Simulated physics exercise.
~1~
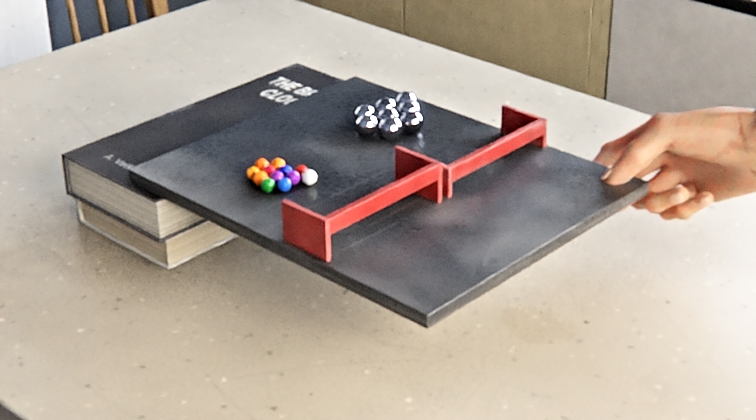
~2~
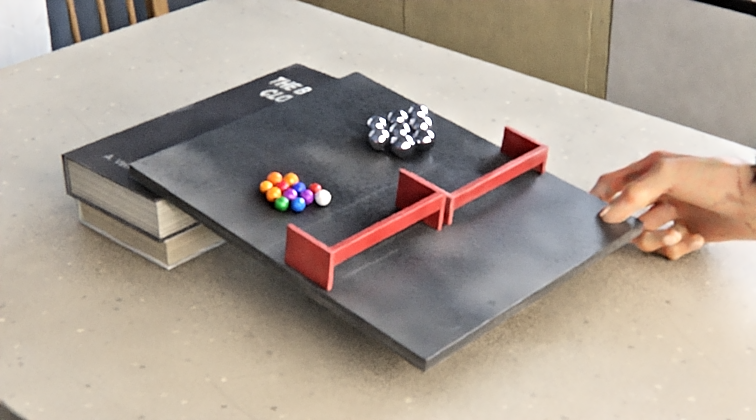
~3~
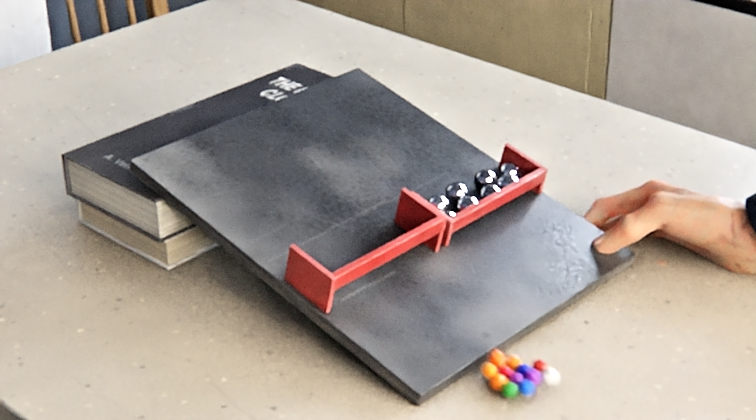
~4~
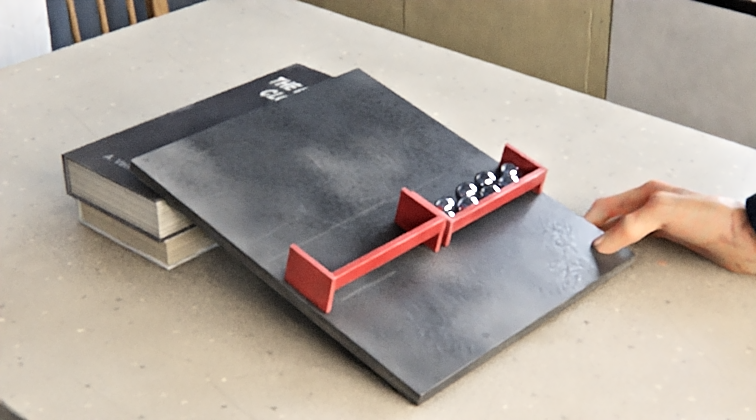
A hand at the right holds one end of a dark board whose other end rests on two stacked books, seen from above on a pale speckled tabletop. Small colourful balls sit on the nearer side and shiny dark, white-marked balls on the farther side, above two red barriers. The hand lowers its end, and the board slopes down to the right as both groups start moving. The colourful balls pass the nearer barrier and leave the board at its lower edge, then disappear from view. The dark balls end lined up behind the farther barrier.
